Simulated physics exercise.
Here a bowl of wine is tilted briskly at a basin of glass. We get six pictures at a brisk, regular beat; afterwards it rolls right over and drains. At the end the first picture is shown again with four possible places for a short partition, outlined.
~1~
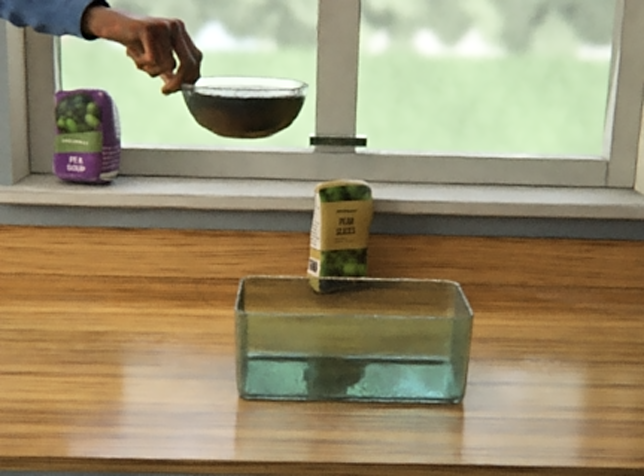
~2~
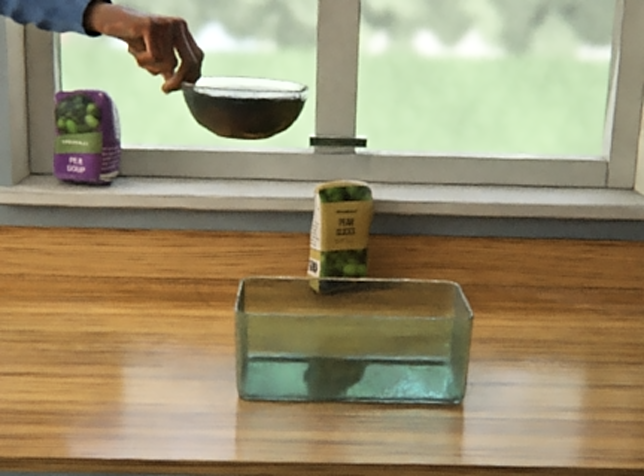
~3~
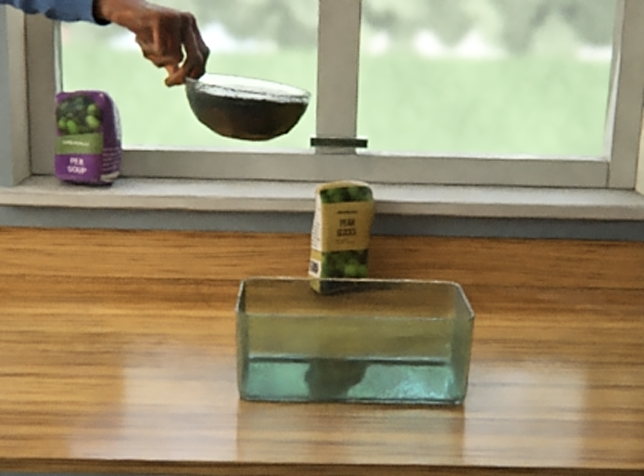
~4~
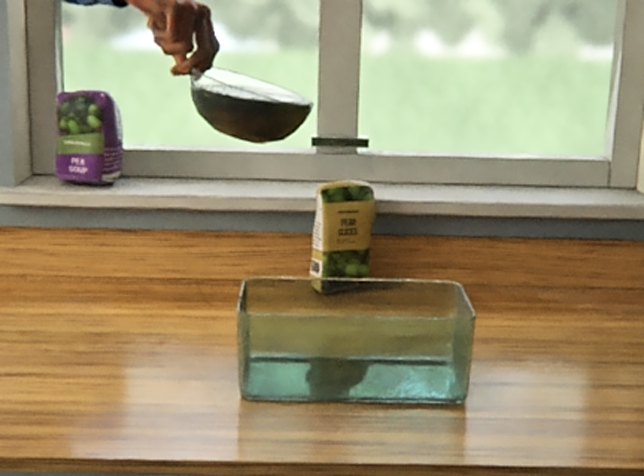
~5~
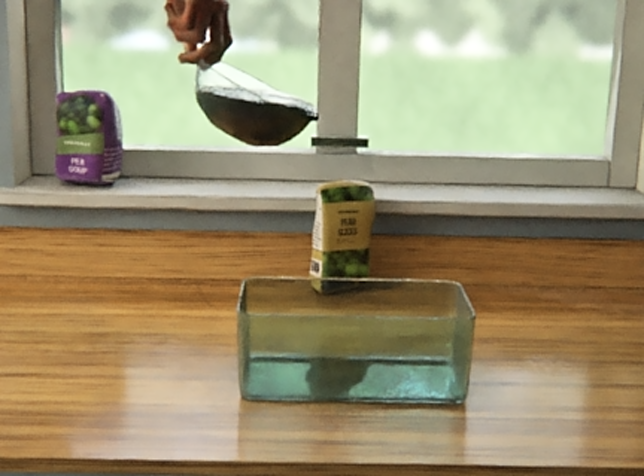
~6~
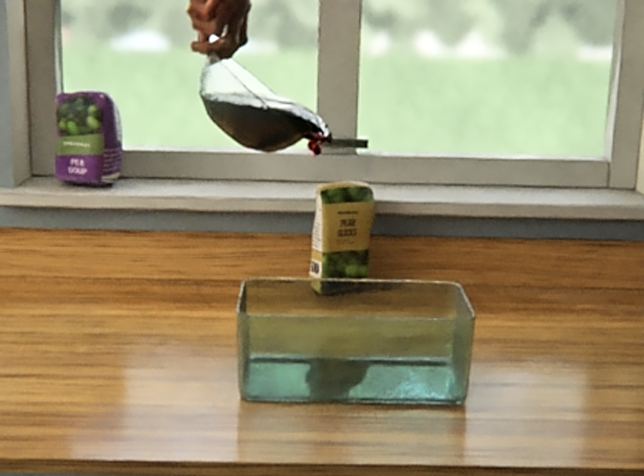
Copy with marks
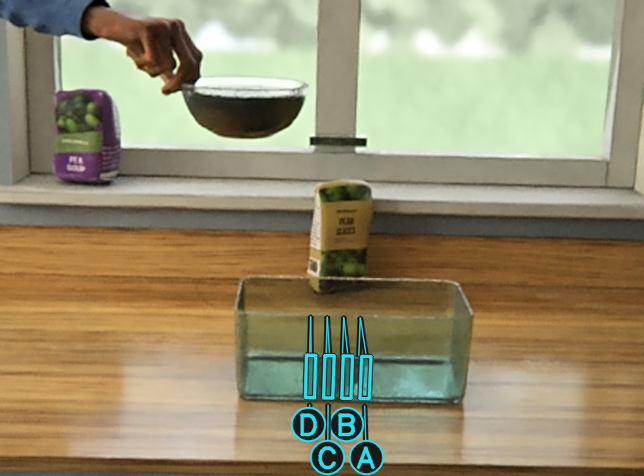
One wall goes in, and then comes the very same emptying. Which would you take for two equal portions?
The answer is place A.
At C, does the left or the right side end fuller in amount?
The right one.
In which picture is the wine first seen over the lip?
In picture 5.
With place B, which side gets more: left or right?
The right one.
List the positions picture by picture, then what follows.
Upright, lip at (306, 84); basin from (237, 396) to (465, 401); nothing has left yet, in the first frame.
Upright, lip at (307, 87); nothing has left yet, in the second frame.
Tipped about 7°, lip at (309, 93); nothing has left yet, in the third frame.
Tipped about 16°, lip at (312, 103); nothing has left yet, in the fourth frame.
Tipped about 27°, lip at (312, 116); wine is over the lip, down to (316, 119), in the fifth frame.
Tipped about 40°, lip at (308, 130); wine is over the lip, down to (315, 154), in the sixth frame.
In cyan, A at (364, 405); B at (346, 405); C at (328, 404); D at (309, 404).
For place A, about 50 % ends left of the wall and 46 % right of it; 4 % is lost outside.
For place B, about 28 % ends left of the wall and 69 % right of it; 3 % is lost outside.
For place C, about 16 % ends left of the wall and 82 % right of it; 3 % is lost outside.
For place D, about 7 % ends left of the wall and 89 % right of it; 3 % is lost outside.
